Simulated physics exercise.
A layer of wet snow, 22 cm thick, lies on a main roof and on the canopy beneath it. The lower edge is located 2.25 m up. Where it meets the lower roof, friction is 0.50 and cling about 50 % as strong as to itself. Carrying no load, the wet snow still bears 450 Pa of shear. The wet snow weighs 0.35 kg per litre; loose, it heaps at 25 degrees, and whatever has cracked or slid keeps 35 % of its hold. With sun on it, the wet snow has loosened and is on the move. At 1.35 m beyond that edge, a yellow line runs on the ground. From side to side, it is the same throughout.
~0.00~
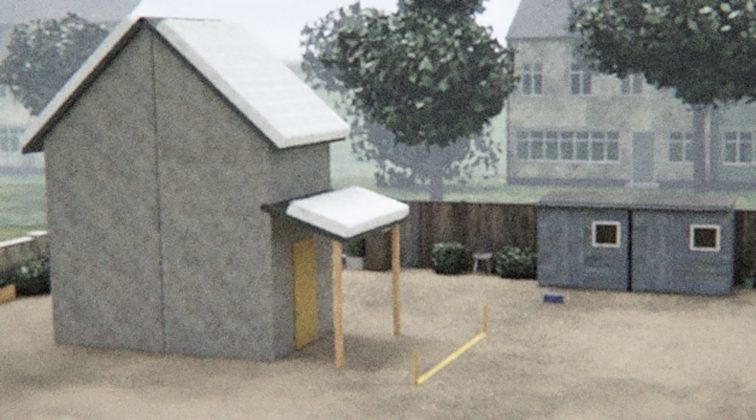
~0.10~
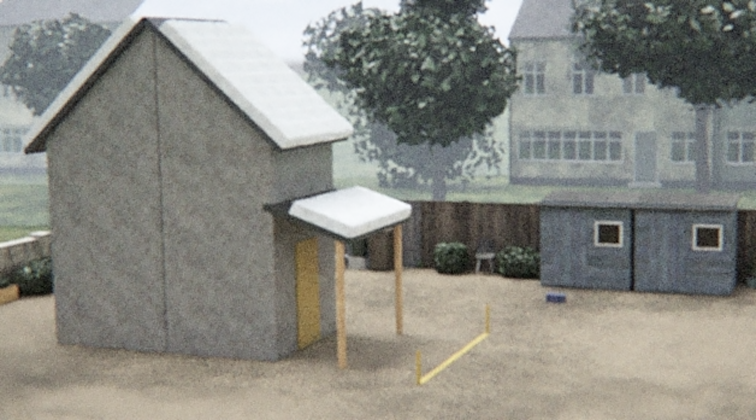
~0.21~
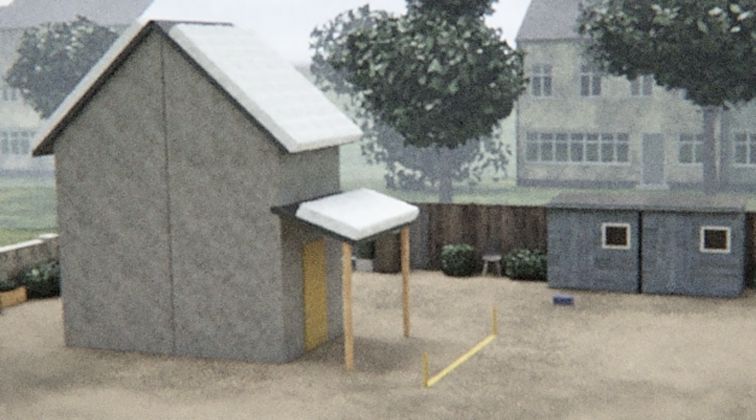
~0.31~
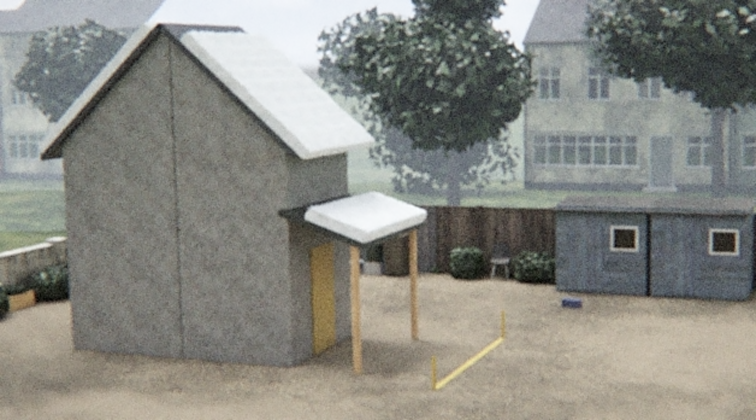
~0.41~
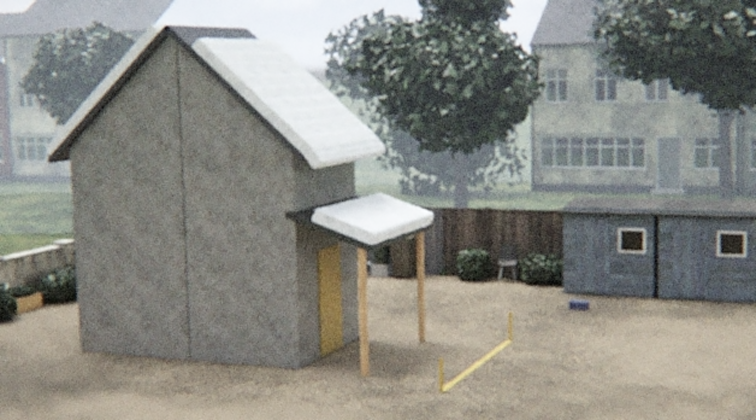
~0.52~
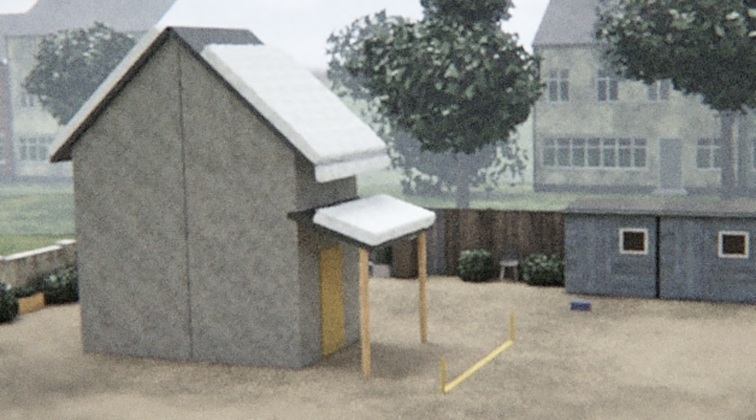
Snow on the steep roof of a grey building slid down toward the small snow-covered canopy over a yellow door, leaving a bare strip near the ridge and cracking as its front edge pushed out past the eave.
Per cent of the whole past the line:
56 out of 100.
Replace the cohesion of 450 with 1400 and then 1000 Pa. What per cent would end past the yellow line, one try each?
Going in order, it's 20 % and then 40 %.
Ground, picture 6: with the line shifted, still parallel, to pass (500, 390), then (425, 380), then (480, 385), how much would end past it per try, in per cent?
Respectively 35, 65 and 45 percent would end past it.
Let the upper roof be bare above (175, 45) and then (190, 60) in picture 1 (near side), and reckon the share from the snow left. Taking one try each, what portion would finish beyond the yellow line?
About 50 per cent the first time and about 45 per cent the second.
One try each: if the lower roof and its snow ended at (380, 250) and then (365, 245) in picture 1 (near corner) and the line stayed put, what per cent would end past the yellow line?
I'd expect around 55 percent the first time and around 60 percent the second.
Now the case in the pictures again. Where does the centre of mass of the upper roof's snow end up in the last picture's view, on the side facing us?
Position: About (510, 365).
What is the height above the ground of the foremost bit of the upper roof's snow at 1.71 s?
0.6 m, roughly.
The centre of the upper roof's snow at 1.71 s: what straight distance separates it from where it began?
I'd reckon close to 4.6 m.
After 1.06 s, none is below the lower edge and 0 % is past the line.
After 1.71 s, 55 % is below the lower edge and 9 % is past the line.
After 2.35 s, 75 % is below the lower edge and 56 % is past the line.
After 3.00 s, 75 % is below the lower edge and 56 % is past the line.
After 3.10 s, 75 % is below the lower edge and 56 % is past the line.
